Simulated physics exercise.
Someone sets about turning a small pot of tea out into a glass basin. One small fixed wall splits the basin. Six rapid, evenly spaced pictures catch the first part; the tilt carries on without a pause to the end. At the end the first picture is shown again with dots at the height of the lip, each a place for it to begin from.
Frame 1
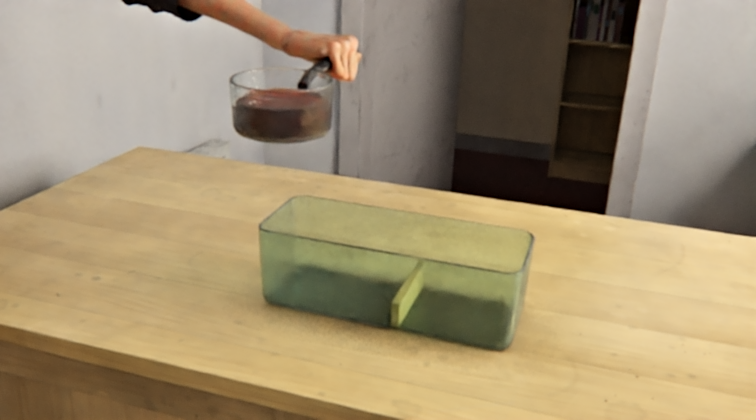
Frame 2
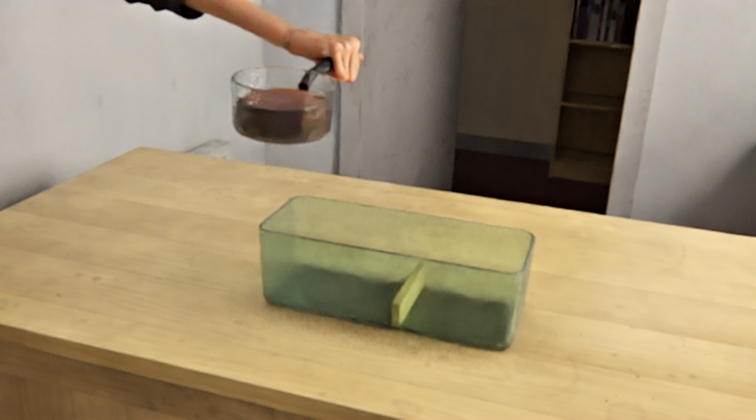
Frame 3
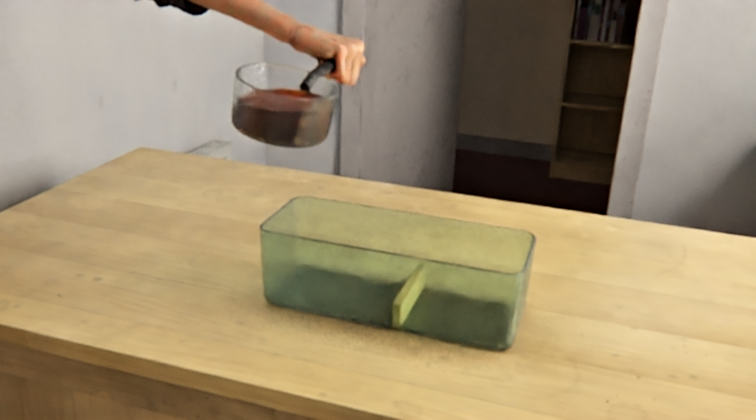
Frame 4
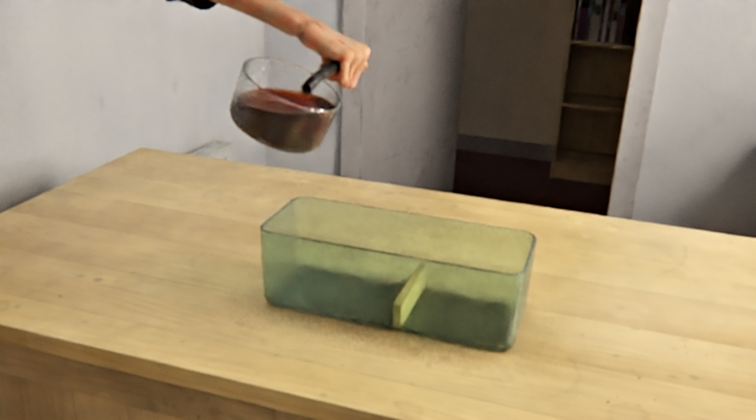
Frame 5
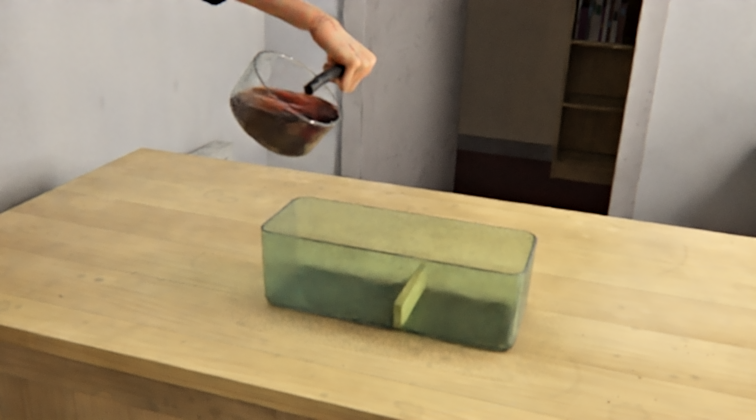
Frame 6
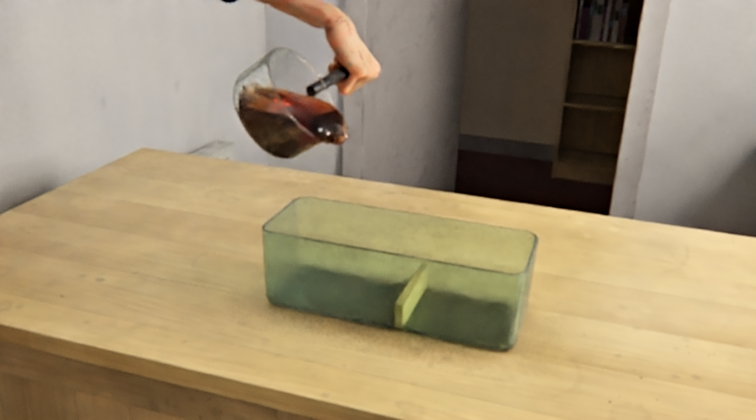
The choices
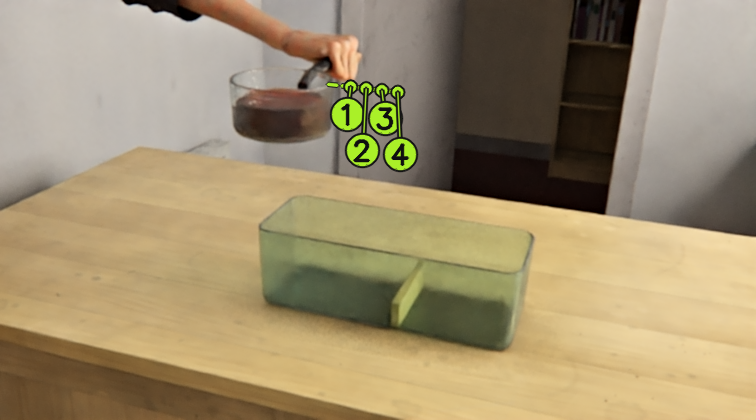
A hand reaching in from the upper left holds a small clear pot of dark reddish-brown tea by its black handle and tilts it steadily rightward, from upright to steeply tipped, until tea slips over the lip. Below sits a greenish glass basin with a low yellow-green divider, on a pale wooden table. The steady, slightly raised view shows grey walls and a dark shelf behind.
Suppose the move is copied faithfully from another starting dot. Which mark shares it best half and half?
Best: 3.
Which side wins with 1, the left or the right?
The left one.
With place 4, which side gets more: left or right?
The right one.
In lime, 1 at (350, 86); 2 at (366, 88); 3 at (381, 90); 4 at (397, 92).
Choosing 1, about 88 % ends left of the wall and 8 % right of it; 4 % is lost outside.
Choosing 2, about 79 % ends left of the wall and 17 % right of it; 5 % is lost outside.
Choosing 3, about 52 % ends left of the wall and 47 % right of it.
Choosing 4, about 21 % ends left of the wall and 78 % right of it.
